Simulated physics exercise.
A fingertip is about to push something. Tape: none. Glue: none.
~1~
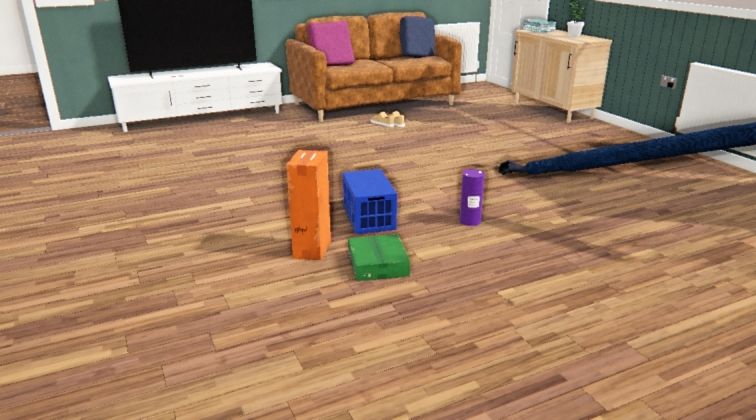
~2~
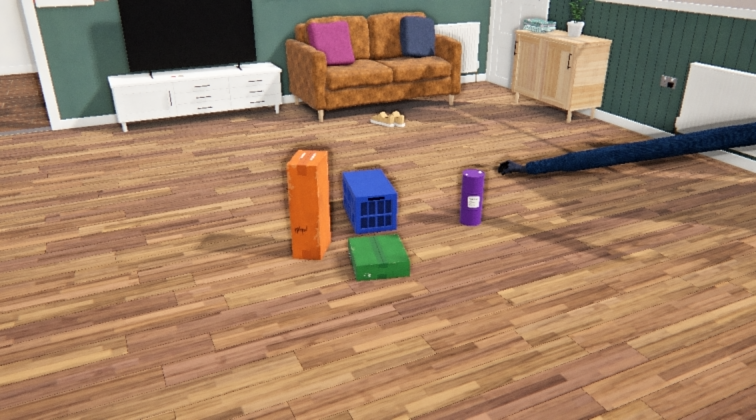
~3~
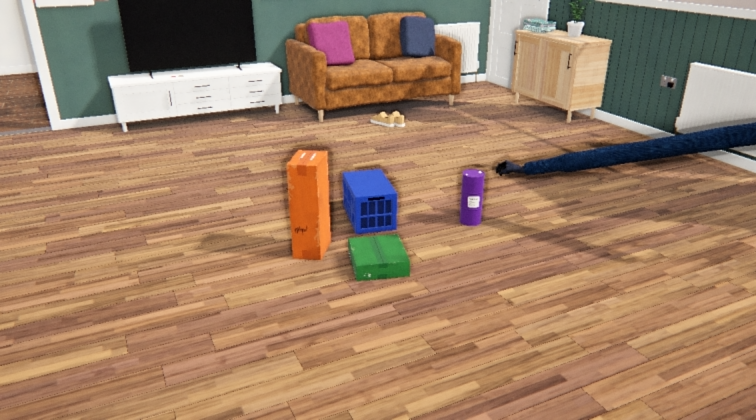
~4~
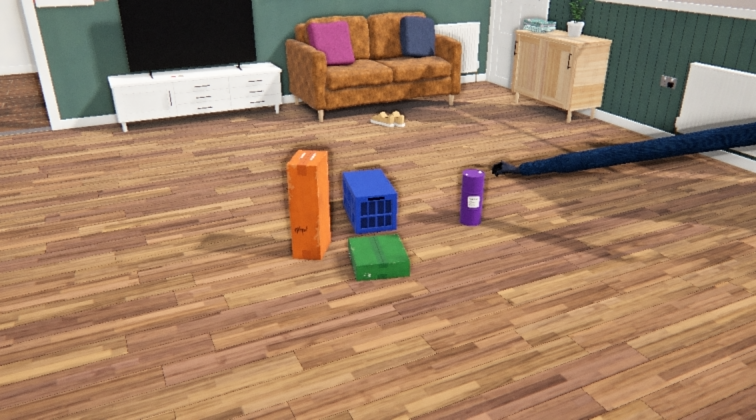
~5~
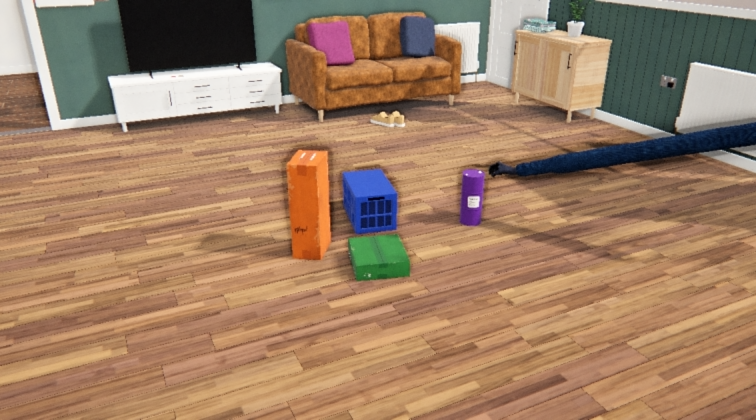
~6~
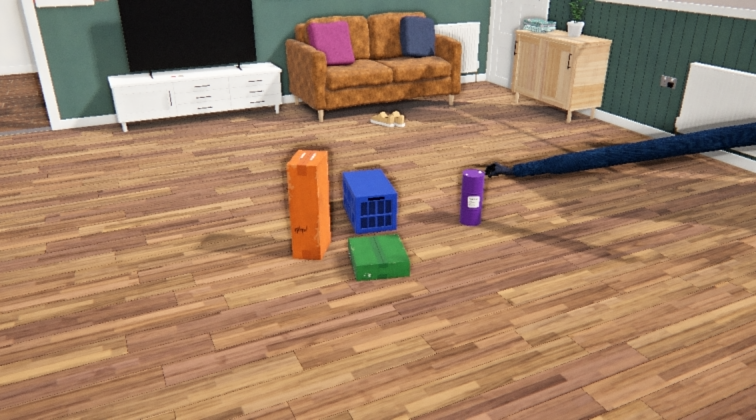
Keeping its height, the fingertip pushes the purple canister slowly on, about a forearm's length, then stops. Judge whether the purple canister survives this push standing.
It loses its balance.
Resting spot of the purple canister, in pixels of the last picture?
In the last picture, near pixel (437, 219).
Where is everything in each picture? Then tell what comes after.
Purple canister (472, 198), in the first frame.
Purple canister (472, 198), in the second frame.
Purple canister (472, 198), in the third frame.
Purple canister (472, 198), in the fourth frame.
Purple canister (472, 198), in the fifth frame.
Purple canister (472, 198), in the sixth frame.
Then, 0.50 s later than the last frame, purple canister tilted by 26° near (461, 198).
Then, 0.80 s later than the last frame, purple canister tilted by 68° near (445, 209).
When it is over, lying over on the floor, purple canister. End places, in pixels of the last picture, purple canister near (437, 219).
